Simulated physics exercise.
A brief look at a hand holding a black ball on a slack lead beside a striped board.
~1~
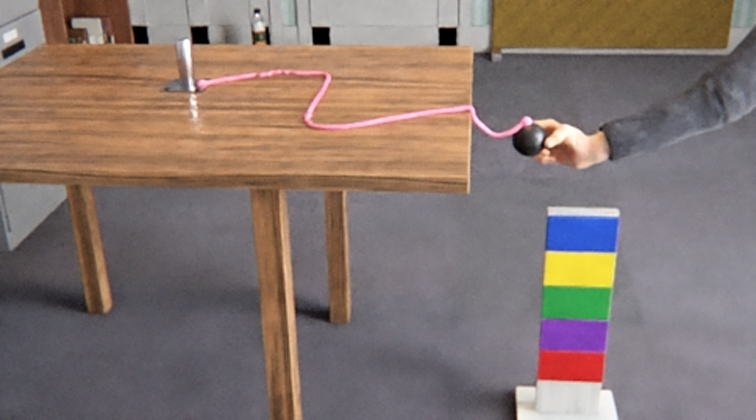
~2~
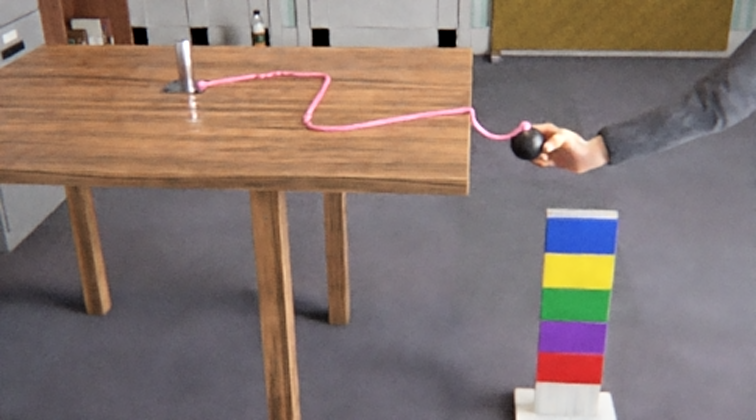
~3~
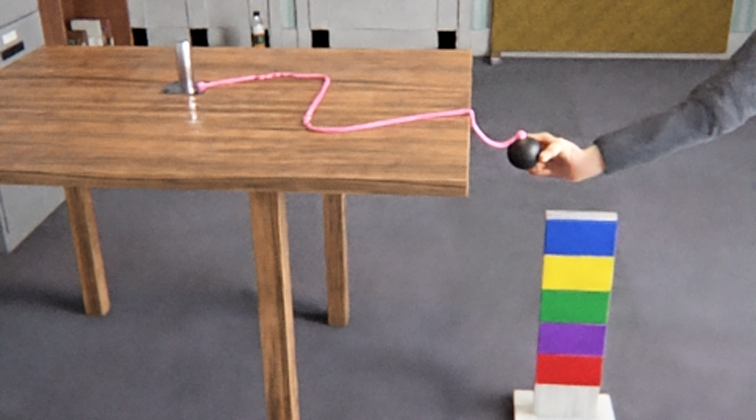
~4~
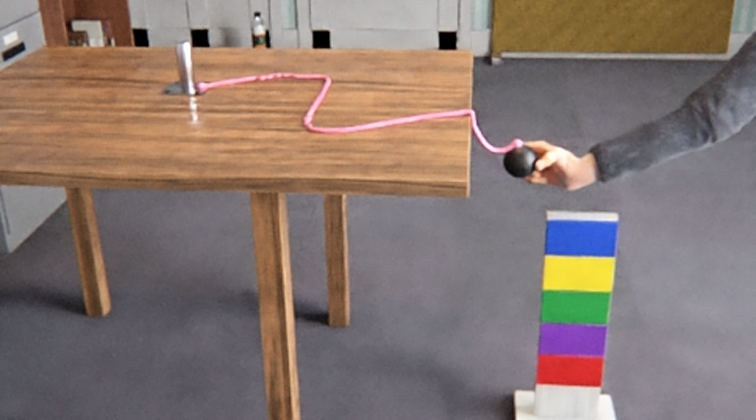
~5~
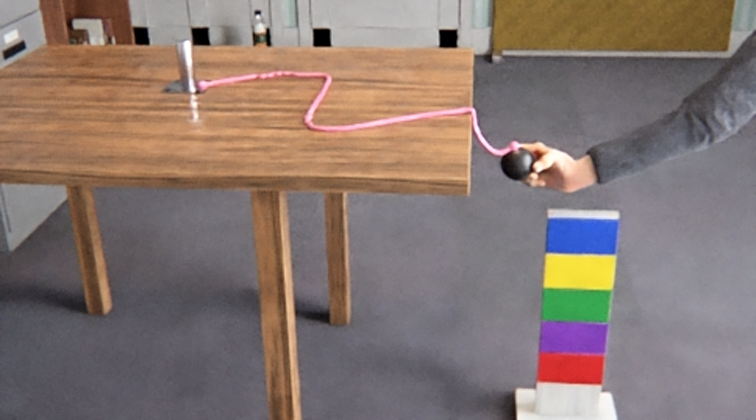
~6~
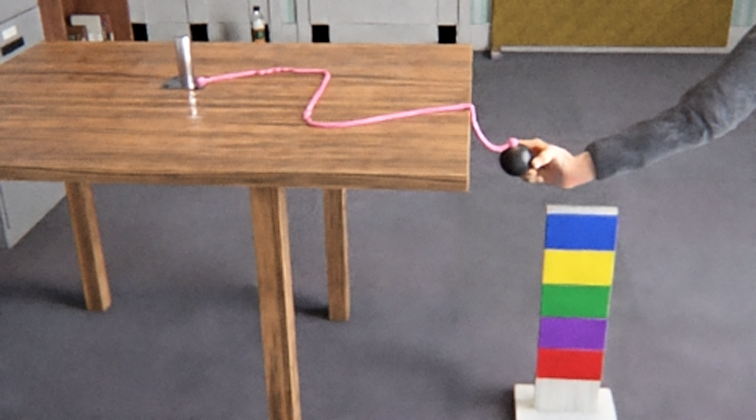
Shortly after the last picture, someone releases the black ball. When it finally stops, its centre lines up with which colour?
Red.
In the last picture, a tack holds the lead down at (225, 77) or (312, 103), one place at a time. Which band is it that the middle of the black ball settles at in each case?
Try one: Red. Try two: Yellow.
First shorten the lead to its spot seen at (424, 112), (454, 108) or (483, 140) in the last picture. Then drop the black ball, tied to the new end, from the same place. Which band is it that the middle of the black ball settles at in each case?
Taking the cuts in order: Yellow, then green, then purple.
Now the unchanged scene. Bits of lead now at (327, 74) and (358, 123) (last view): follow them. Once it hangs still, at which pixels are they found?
The first settles around (352, 89), the second around (470, 181).
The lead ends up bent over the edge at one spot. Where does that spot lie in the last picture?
Go for the one at (307, 111).
A little later, ball near (501, 278); level with yellow.
Next, ball near (455, 341); level with red.
Later still, ball near (467, 347); level with red.
When it is over, ball near (464, 348); level with red. The lead holds its middle at red.
